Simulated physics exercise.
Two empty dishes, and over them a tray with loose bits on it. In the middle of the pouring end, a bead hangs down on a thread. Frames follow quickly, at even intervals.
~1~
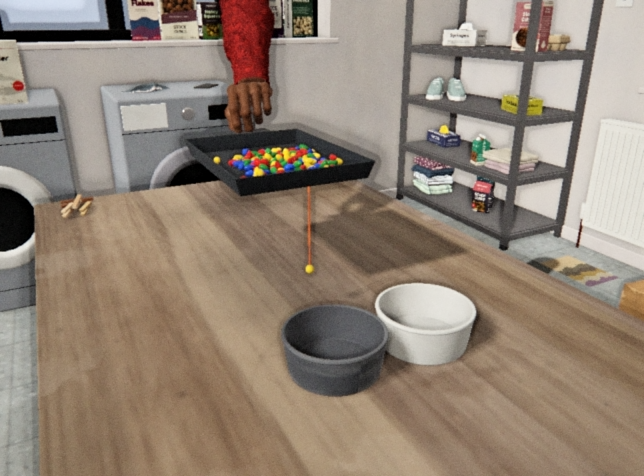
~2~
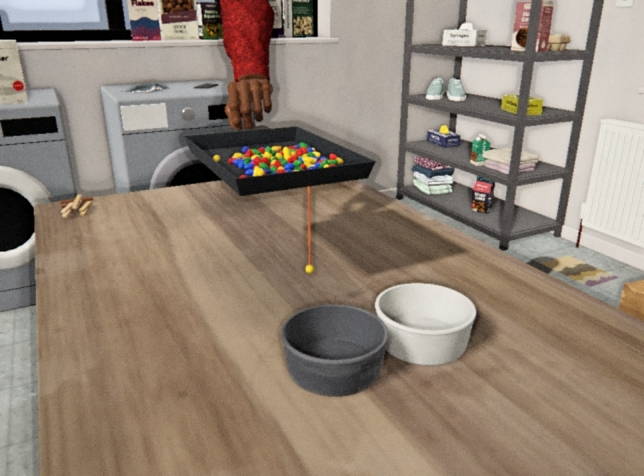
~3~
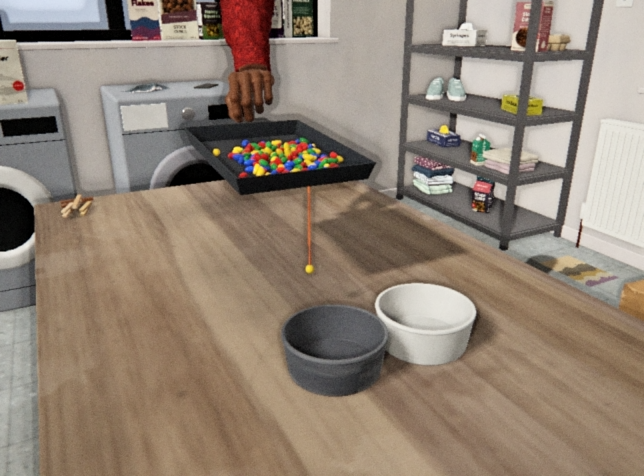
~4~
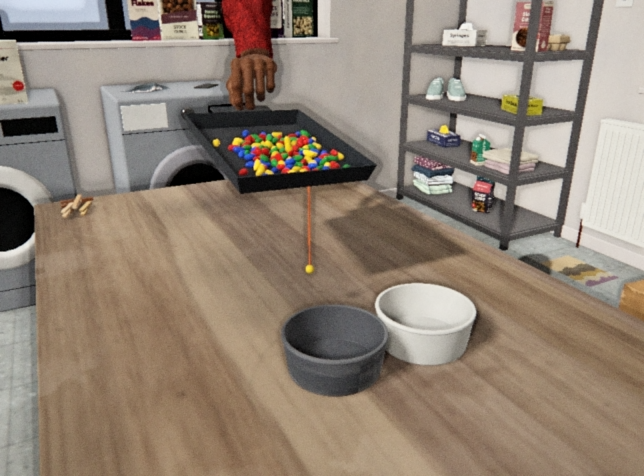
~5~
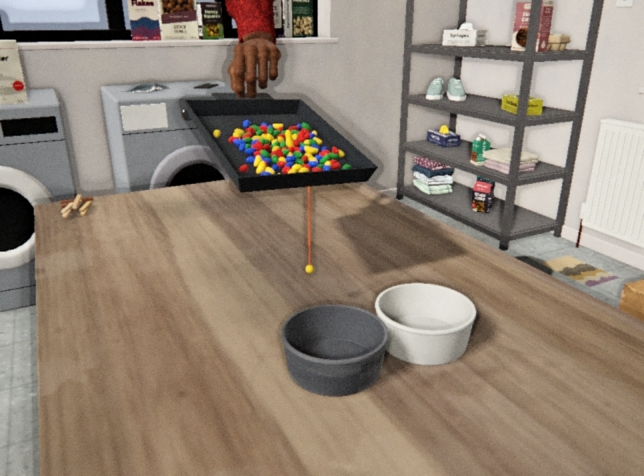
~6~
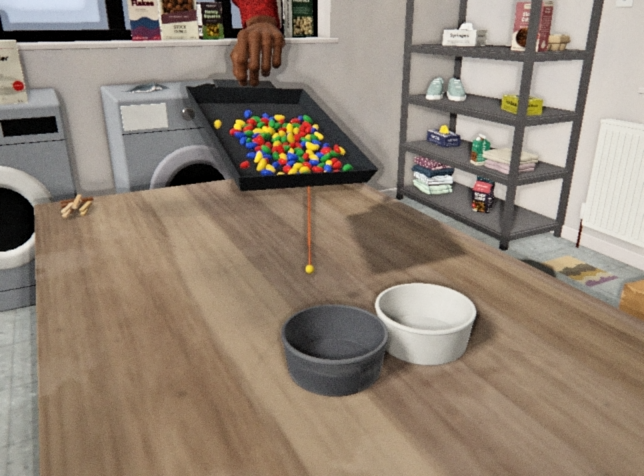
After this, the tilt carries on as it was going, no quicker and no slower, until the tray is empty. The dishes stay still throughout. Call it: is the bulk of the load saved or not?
The bulk is not saved.
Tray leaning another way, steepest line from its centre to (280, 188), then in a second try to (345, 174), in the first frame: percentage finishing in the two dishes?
The first comes to 20 %, while the second comes to 0 %.
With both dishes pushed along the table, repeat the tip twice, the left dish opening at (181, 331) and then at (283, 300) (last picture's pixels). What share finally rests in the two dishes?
Close to 10 in a hundred first, close to 90 in a hundred second.
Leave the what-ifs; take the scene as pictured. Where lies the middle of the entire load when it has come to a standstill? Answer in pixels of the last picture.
It settles centred around (376, 315).
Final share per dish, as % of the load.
The left dish ends with 10 per cent of the load and the right dish with 10 per cent.
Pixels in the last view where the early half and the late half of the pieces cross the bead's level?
First roughly (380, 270), then roughly (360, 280).
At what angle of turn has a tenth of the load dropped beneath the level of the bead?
The angle is around 100°.
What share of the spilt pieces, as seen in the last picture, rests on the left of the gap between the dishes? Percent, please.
60 in a hundred, roughly.
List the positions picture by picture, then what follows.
In the first picture, corners of the pouring end (240, 177) and (368, 160), level; middle of the load (283, 165), jelly beans; left dish (360, 373); right dish (455, 343); bead on its thread (310, 269).
In the second picture, corners of the pouring end (240, 177) and (368, 160), level; middle of the load (283, 164).
In the third picture, corners of the pouring end (240, 176) and (369, 162), tipped barely, lowest at the right corner; middle of the load (283, 160).
In the fourth picture, corners of the pouring end (241, 175) and (370, 163), tipped a little, lowest at the right corner; middle of the load (284, 156).
In the fifth picture, corners of the pouring end (242, 174) and (371, 165), tipped a little, lowest at the right corner; middle of the load (284, 151).
In the sixth picture, corners of the pouring end (243, 174) and (371, 167), tipped clearly, lowest at the right corner; middle of the load (285, 146); left dish (360, 373); right dish (455, 343).
Just after the last frame, tray tipped steeply; every one on the tray.
A moment on, tray tipped past a quarter turn; roughly a quarter on the tray; just a few in the left dish; about a tenth in the right dish; roughly a third outside both; roughly a third in the air.
Further on, tray tipped past a quarter turn; about a tenth in the left dish; about a tenth in the right dish; the larger part outside both.
When it is over, tray tipped past a quarter turn; about a tenth in the left dish; about a tenth in the right dish; the larger part outside both.
